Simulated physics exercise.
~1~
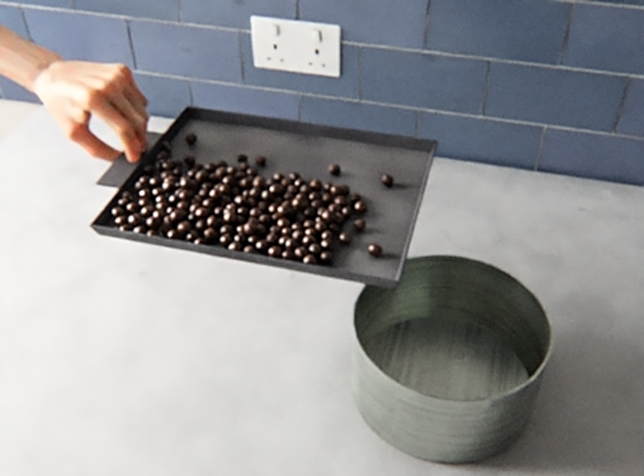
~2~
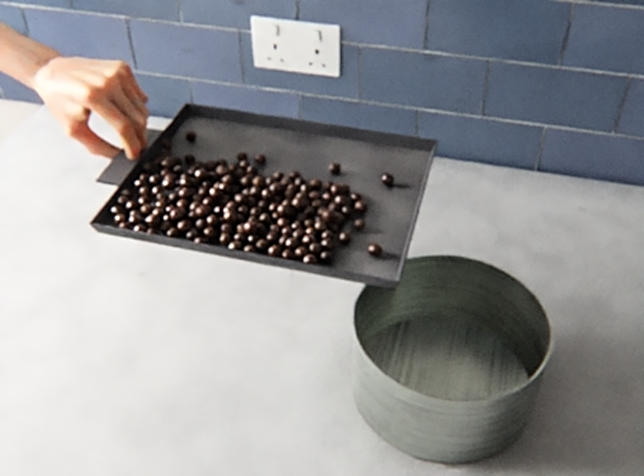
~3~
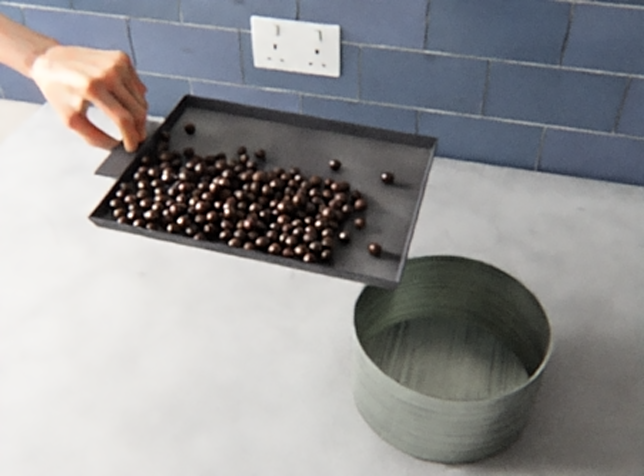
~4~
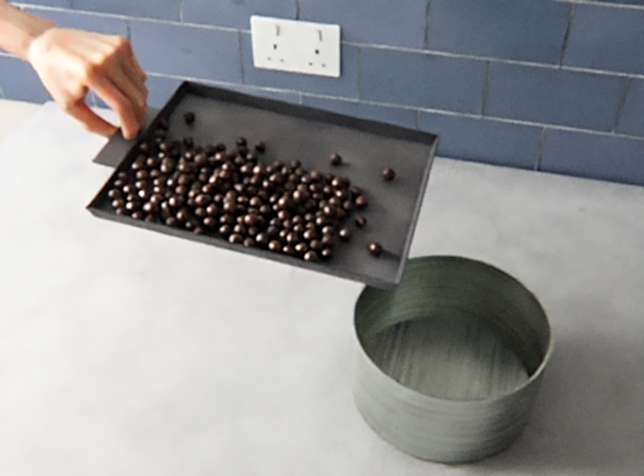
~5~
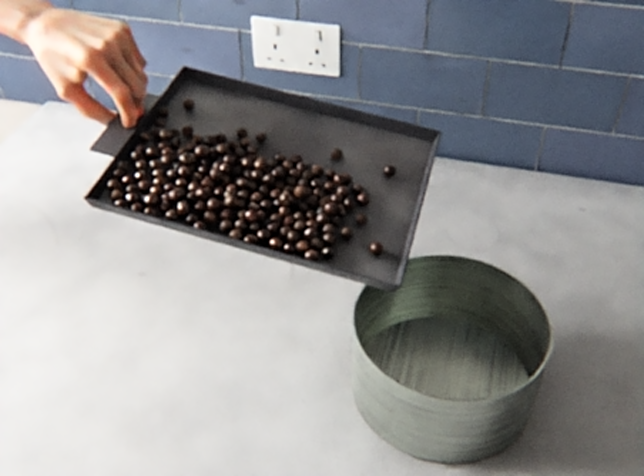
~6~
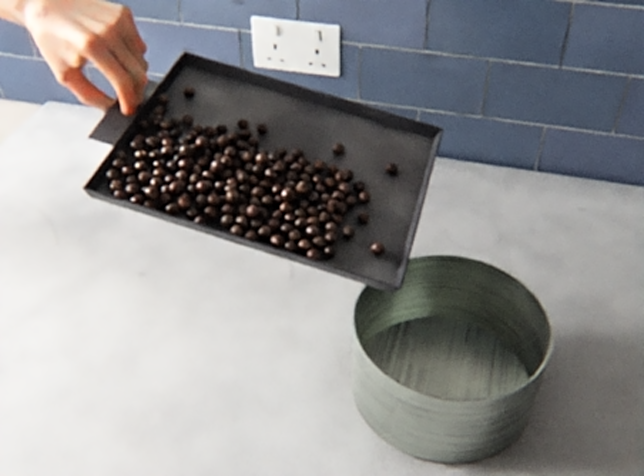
The clip opens on a hand holding a dark, shallow tray of glossy brown balls above a pale counter, with a round grey-green pot at right and blue tiles behind. The hand gradually raises the tray's left end, tilting it moderately toward the pot, while the balls barely shift on its surface.
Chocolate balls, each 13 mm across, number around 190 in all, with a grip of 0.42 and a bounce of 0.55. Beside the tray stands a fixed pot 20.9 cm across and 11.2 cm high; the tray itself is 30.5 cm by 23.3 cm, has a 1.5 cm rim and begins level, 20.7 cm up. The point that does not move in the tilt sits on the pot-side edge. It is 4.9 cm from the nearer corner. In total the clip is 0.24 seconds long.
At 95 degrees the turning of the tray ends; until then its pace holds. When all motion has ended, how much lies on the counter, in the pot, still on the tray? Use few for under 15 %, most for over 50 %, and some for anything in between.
Counter: Some, pot: Most, tray: Few.
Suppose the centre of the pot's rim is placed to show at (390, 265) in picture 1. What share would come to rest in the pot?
It would come to around 5 percent.
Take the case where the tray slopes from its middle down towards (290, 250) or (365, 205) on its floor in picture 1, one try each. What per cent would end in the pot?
Roughly 20 per cent on the first try and 75 per cent on the second.
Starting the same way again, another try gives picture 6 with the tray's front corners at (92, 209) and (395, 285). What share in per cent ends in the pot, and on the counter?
The pot gets 30 and the counter 70.
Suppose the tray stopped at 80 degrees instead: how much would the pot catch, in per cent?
The pot would get around 75 per cent.
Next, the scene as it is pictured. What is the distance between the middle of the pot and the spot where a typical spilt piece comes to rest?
About 22 cm from the centre.
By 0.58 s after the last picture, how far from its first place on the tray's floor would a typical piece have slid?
About 10 cm.
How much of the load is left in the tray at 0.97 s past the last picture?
About 35 per cent.
Then, 0.58 s after the last picture, tilt 51 degrees; the tray holds 95 %, the pot 0 %.
Then, 0.97 s after the last picture, tilt 78 degrees; the tray holds 35 %, the pot 40 %.
Then, 1.44 s after the last picture, tilt 95 degrees; the tray holds 0 %, the pot 75 %.
In the end, counter 25 %, pot 75 %, tray 0 %.
